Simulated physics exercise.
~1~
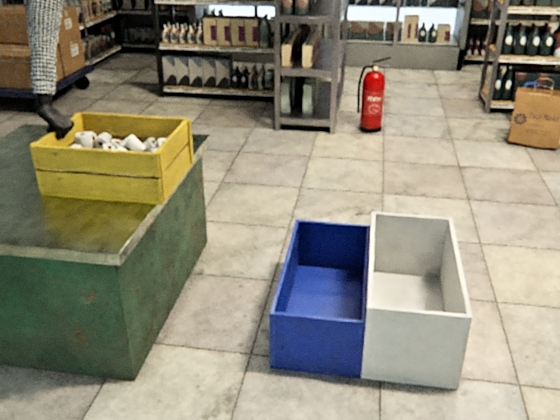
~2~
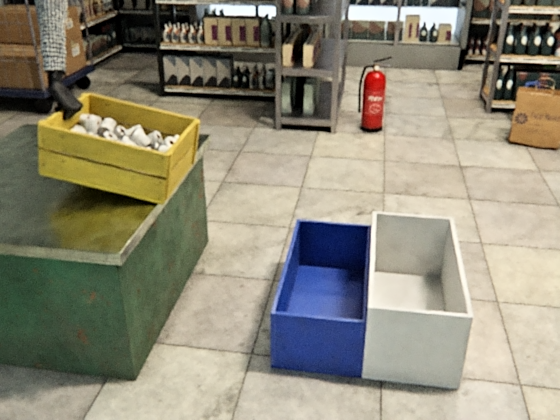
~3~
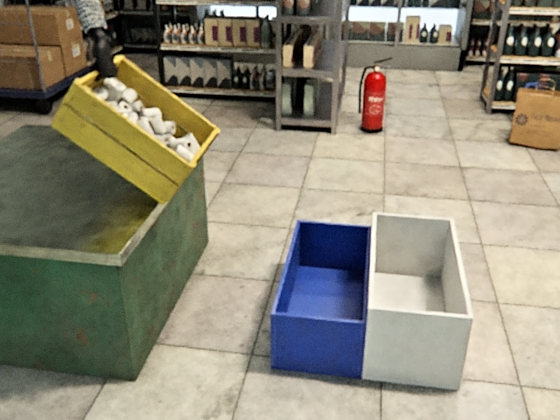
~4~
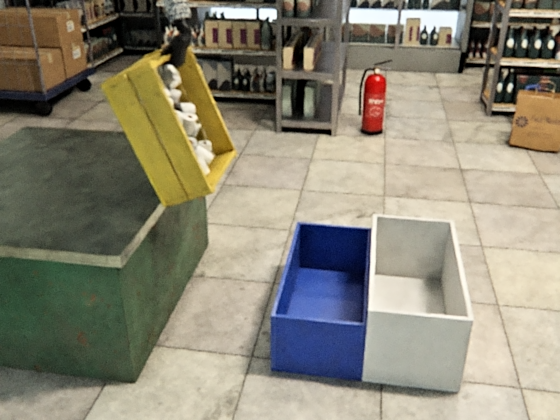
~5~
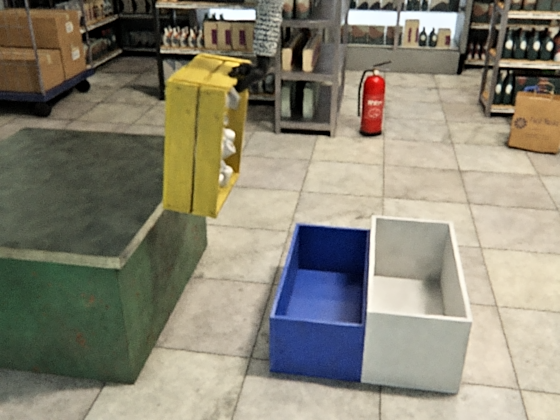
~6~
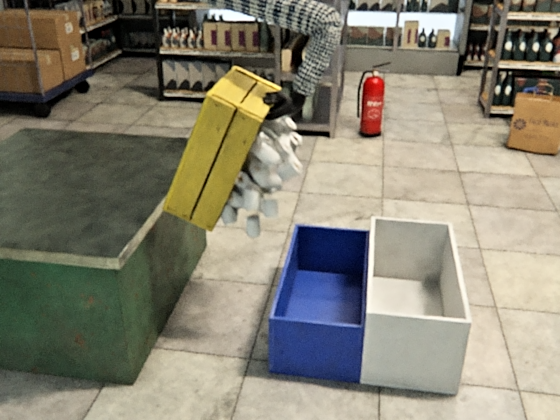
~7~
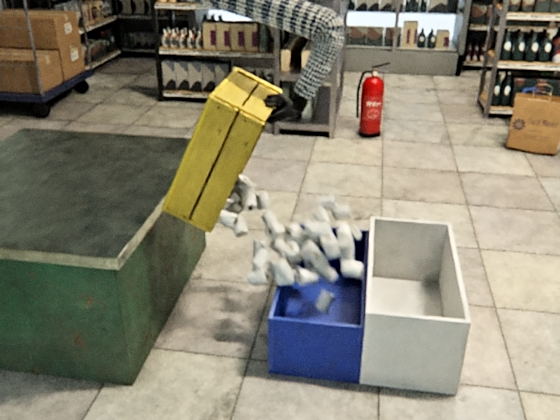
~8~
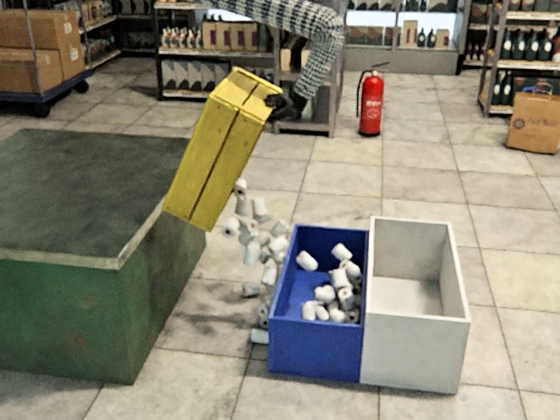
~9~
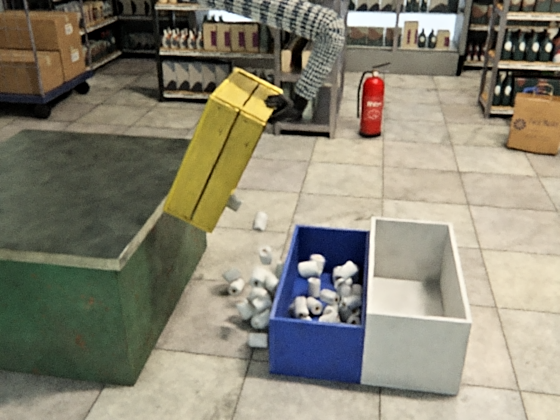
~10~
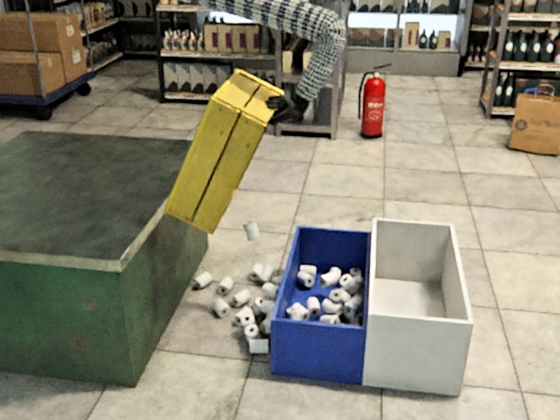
At first, a yellow crate full of small white paper rolls sits on a dark green bench, with an empty blue tub and a white box side by side on the tiled floor to the right. A gloved hand at the end of a checked sleeve lifts the crate and tilts it steadily rightward past the bench edge. Once it tips beyond upright, the rolls spill out in a cluster. Many drop into the blue tub, while others fall short onto the tiles. Finally, rolls lie in the tub and scattered to its left, one still falls, and the white box stays empty.
